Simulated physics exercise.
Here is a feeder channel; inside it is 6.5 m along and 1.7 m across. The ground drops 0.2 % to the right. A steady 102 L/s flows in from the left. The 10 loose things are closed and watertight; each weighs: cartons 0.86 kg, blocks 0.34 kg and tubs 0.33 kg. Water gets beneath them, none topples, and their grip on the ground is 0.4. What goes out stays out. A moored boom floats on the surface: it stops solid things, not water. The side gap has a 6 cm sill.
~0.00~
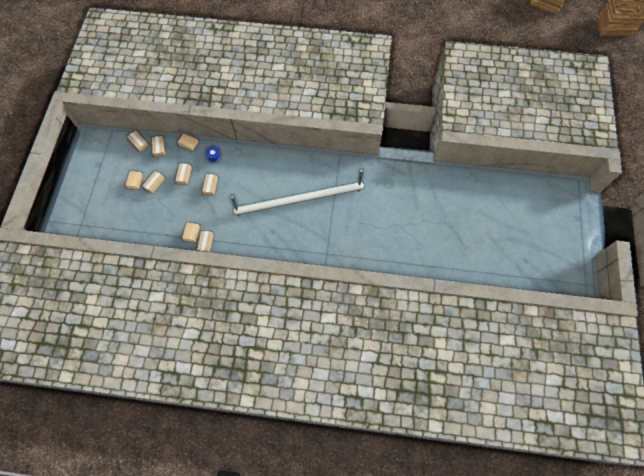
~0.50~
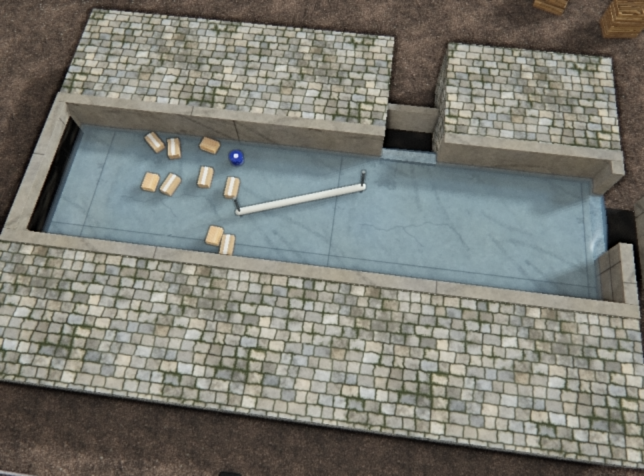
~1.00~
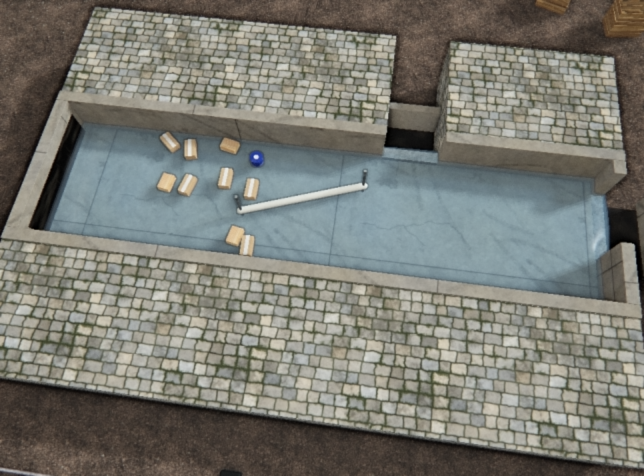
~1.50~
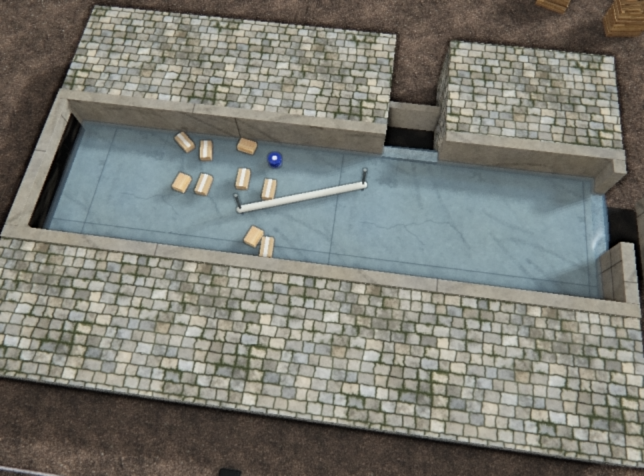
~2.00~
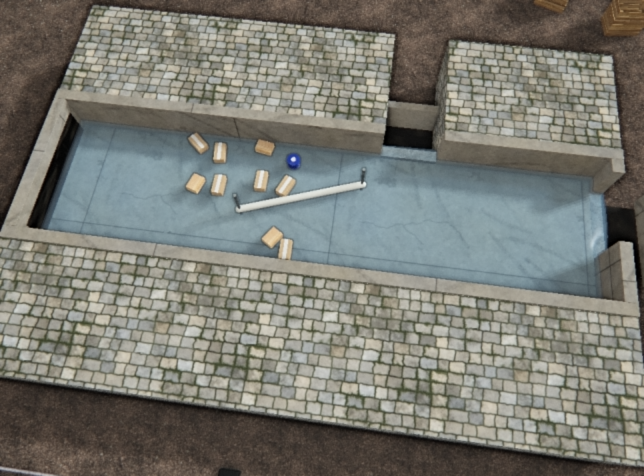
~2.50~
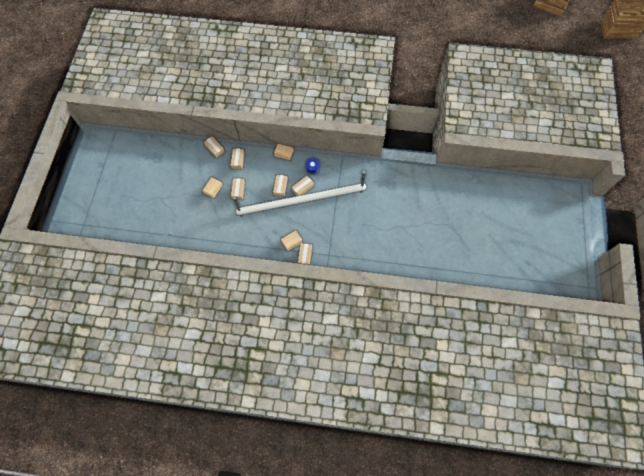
A stone-walled channel of shallow water carried a blue tub and a cluster of pale wooden blocks steadily to the right, some drifting up against the slanted white boom while others passed below it.
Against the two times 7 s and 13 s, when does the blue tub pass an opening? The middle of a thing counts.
It leaves between the two times.
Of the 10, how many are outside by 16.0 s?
I count 10.
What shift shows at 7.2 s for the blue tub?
About 300 cm.
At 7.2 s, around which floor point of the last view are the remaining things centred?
Near (433, 202).
After 3.5 s the blue tub is near (351, 168), 1.7 m from its start, afloat; 0 of 10 are out; 10 afloat.
After 7.2 s the blue tub is near (477, 177), 3.2 m from its start, afloat; 4 of 10 are out; 6 afloat.
After 12.0 s the blue tub has gone out (at 10.9 s); 10 of 10 are out; 0 afloat.
After 16.0 s the blue tub has gone out (at 10.9 s); 10 of 10 are out; 0 afloat.
